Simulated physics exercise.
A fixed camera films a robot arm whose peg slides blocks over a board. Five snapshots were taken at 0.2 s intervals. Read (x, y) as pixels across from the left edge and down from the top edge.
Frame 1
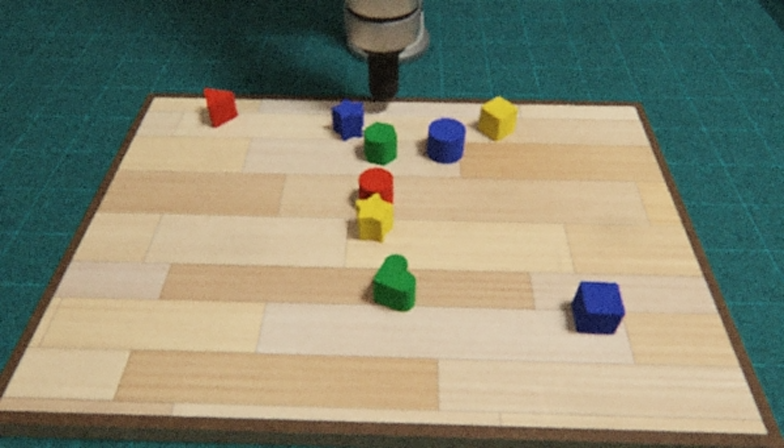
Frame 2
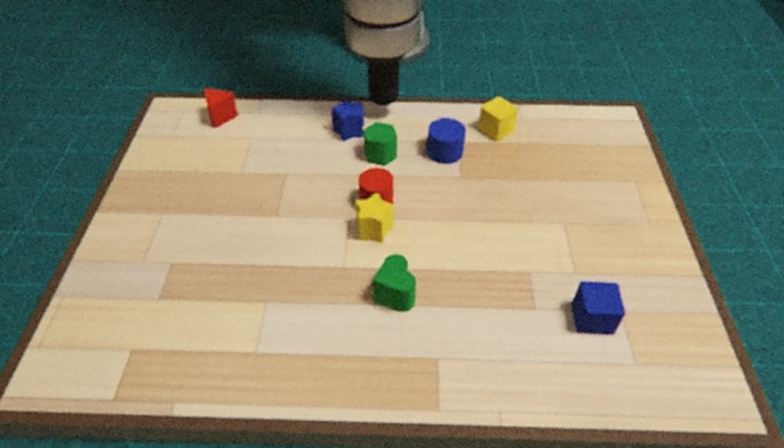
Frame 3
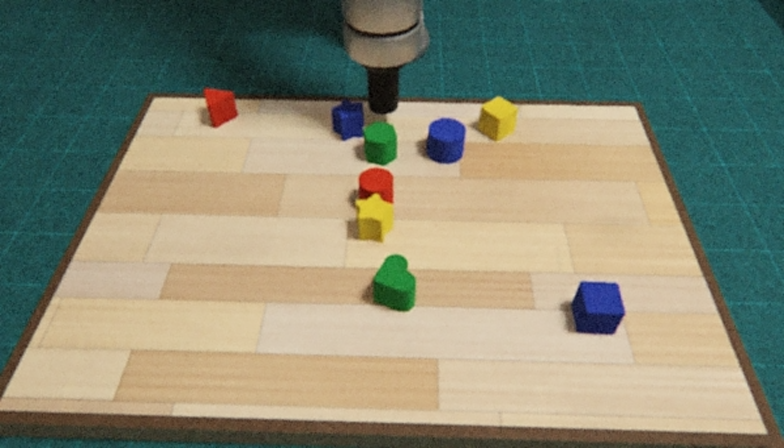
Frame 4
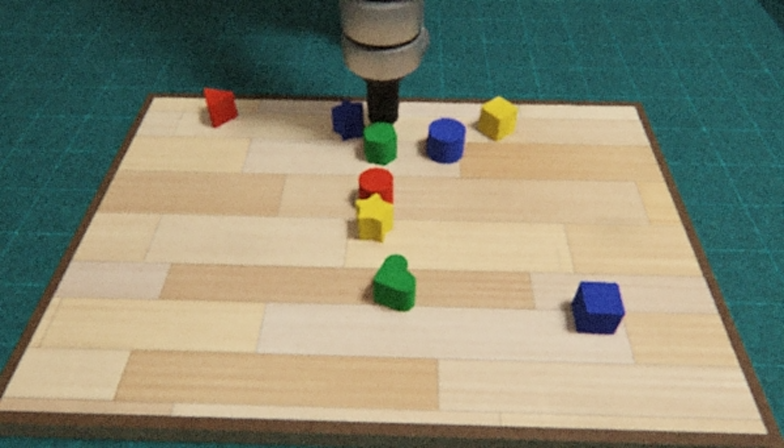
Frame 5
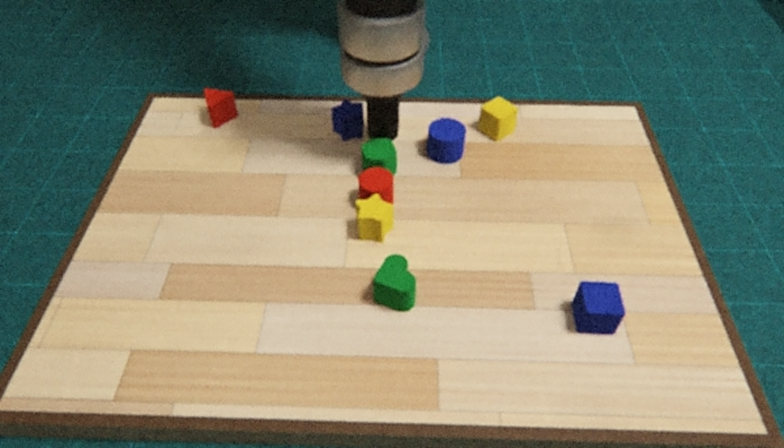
A wooden-planked board lies on a green gridded surface, seen from above one edge by a still camera. A dark peg under a grey cylindrical machine part stands at the far side, near red, blue, green and yellow blocks, with a yellow star against a red round block mid-board, a green heart nearer and a blue cube at right. The peg moves slowly nearer, then pushes the green hexagonal block slightly towards the red one.
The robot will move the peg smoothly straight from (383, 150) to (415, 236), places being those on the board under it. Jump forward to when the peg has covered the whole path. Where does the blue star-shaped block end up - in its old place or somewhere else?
It barely shifts, if at all.
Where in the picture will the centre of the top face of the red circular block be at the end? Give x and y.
Top centre: (344, 231).
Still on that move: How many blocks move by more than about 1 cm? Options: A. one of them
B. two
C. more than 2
The correct letter is C.
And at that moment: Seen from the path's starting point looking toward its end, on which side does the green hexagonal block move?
Measured against the direction from start to end, the green hexagonal block shifts toward the right-hand side.
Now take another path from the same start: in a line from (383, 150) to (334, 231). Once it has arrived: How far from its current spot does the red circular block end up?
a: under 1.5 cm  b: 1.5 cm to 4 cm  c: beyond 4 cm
That would be c.
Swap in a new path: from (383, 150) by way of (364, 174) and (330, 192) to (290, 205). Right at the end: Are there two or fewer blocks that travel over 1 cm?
Short answer: No.
What follows on the original path. One third of the way, peg (393, 160); yellow star-shaped block (367, 227), turned 20° anticlockwise; red circular block (373, 199); green hexagonal block (386, 176).
Two thirds of the way, peg (404, 189); yellow star-shaped block (352, 250), turned 35° anticlockwise; red circular block (359, 224); green hexagonal block (386, 206), turned 35° clockwise.
At the end, peg (416, 220); blue star-shaped block not moved; yellow star-shaped block (345, 258), turned 50° anticlockwise; red circular block (344, 231); green hexagonal block (384, 228), turned 95° clockwise.
